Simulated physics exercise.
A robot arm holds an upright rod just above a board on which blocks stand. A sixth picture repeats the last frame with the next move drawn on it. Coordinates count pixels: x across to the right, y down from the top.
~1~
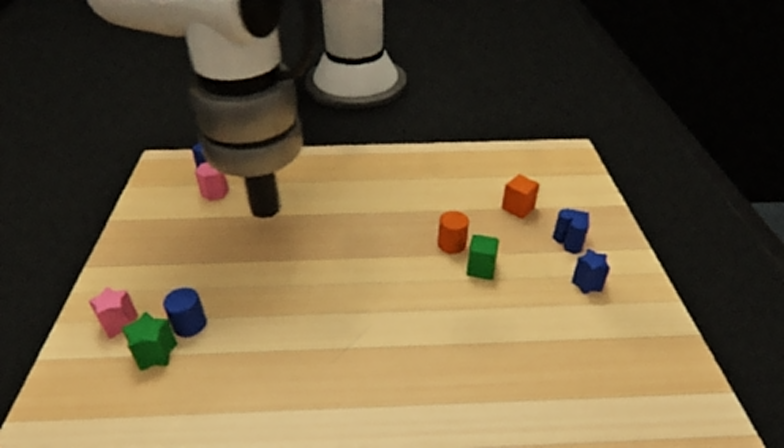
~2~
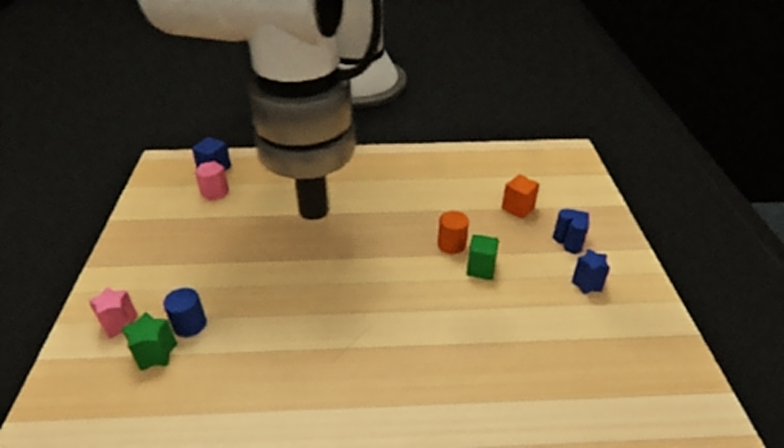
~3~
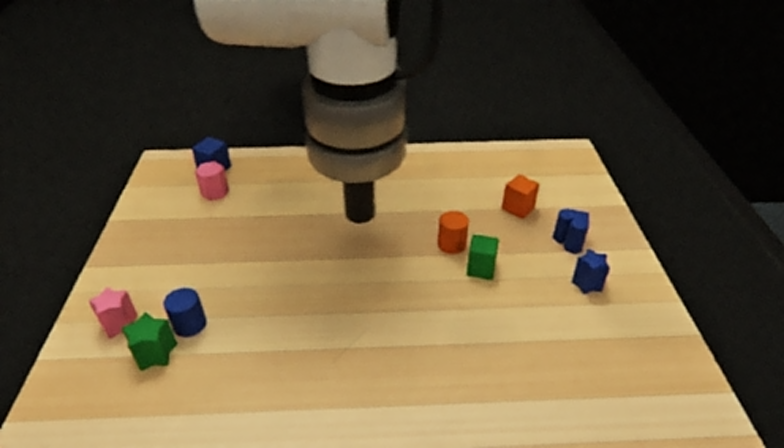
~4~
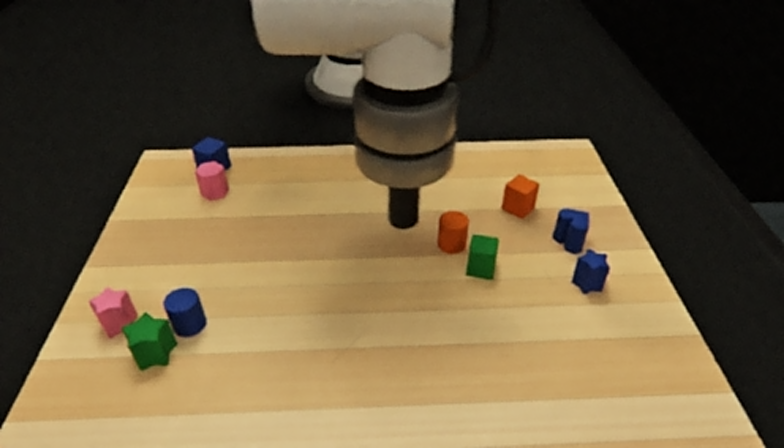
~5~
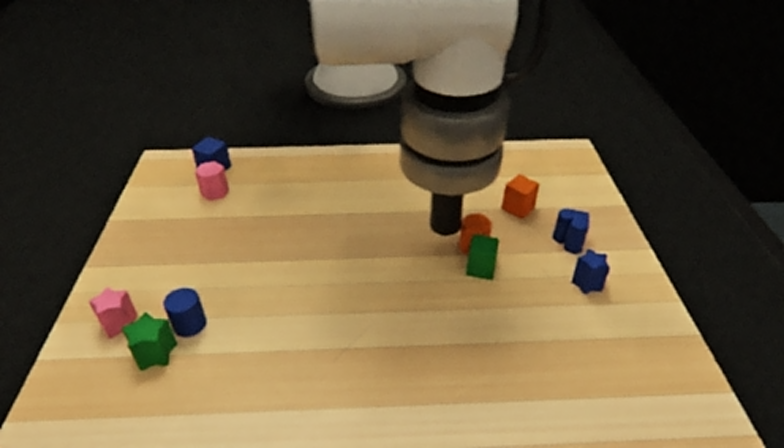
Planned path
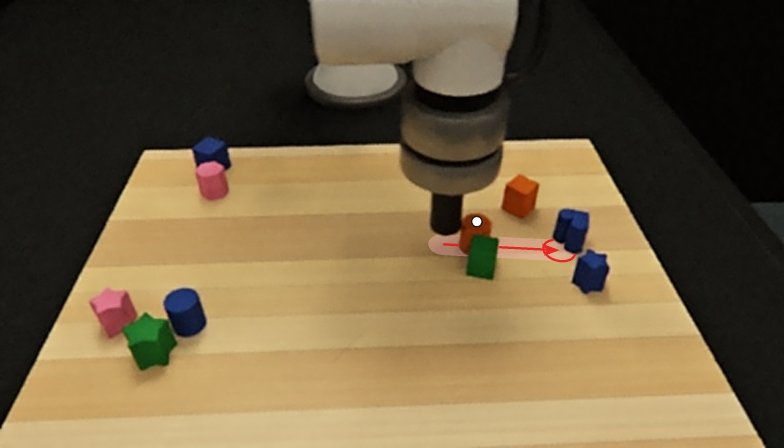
A robot arm with a dark upright rod works over a pale striped wooden board, seen from above at an angle against a black surround. Pink, green and blue blocks sit at the left, with orange, green and blue ones at the right. The arm glides steadily rightward and its rod nudges the orange cylinder slightly right, behind the green block, while the other blocks and the camera stay still.
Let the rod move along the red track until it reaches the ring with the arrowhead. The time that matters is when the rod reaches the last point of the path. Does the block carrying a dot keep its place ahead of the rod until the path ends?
My answer is yes.
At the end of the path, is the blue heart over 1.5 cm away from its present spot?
In short: Yes.
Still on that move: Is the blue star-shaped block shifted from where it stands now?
I'd say no.
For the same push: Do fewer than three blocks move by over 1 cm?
Yes, that is how it ends up.
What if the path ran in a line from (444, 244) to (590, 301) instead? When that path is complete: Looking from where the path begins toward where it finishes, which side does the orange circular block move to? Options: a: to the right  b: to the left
b.
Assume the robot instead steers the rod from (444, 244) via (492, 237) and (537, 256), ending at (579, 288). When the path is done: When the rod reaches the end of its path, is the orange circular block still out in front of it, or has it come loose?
It is still in front.
Path on the board, from (444, 244) to (559, 250); the dot is on the orange circular block.
What follows on the original path. One third of the way, rod at (485, 228); orange circular block at (517, 225).
Two thirds of the way, rod at (524, 230); orange circular block at (557, 228).
At the end, rod at (564, 232); orange circular block at (596, 238); green square piece in place; blue heart at (594, 217), turned 45° anticlockwise; blue star-shaped block in place.
